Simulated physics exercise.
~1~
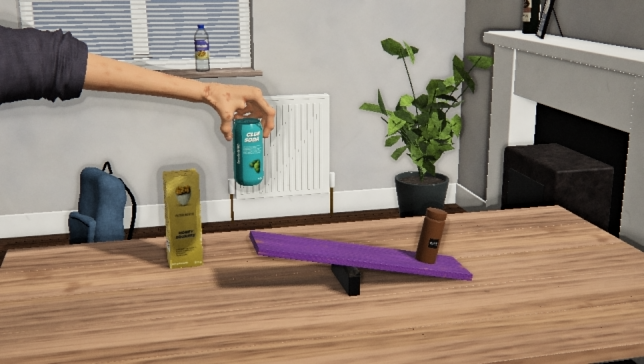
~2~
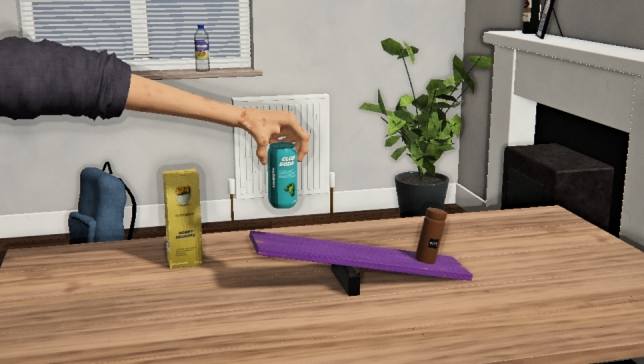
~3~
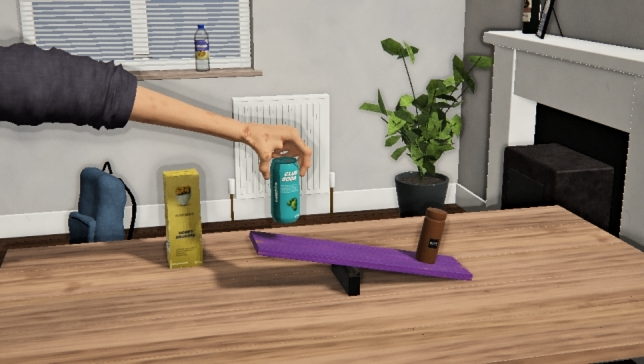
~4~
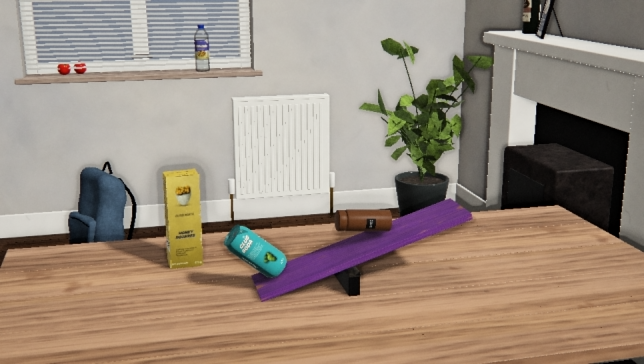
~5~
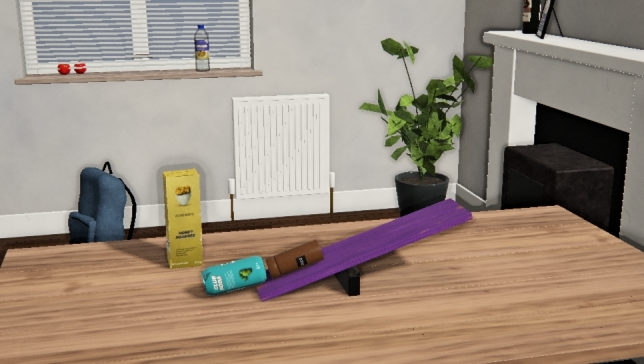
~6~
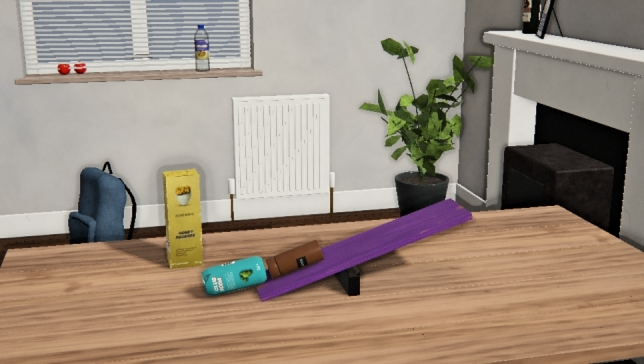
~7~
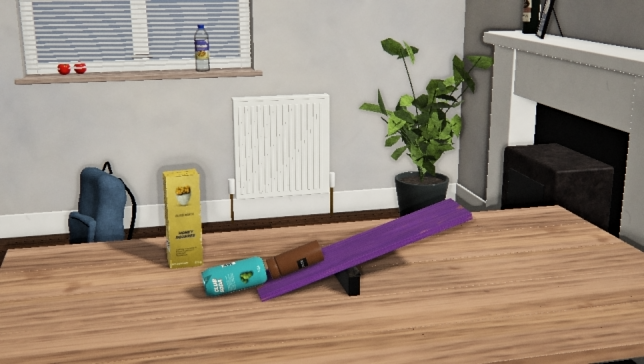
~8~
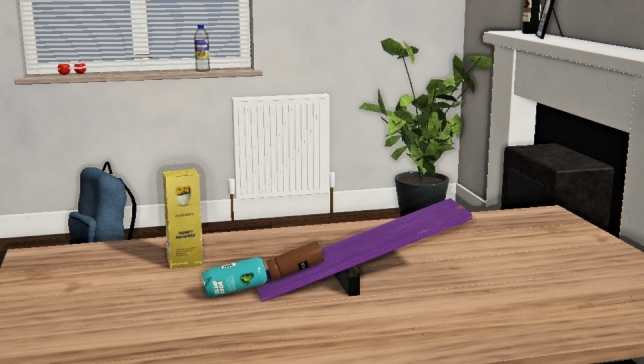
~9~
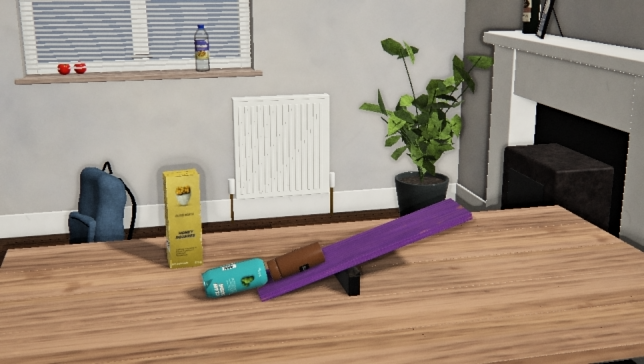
On a wooden table, a hand drops a can, tipping the see-saw and toppling both containers.
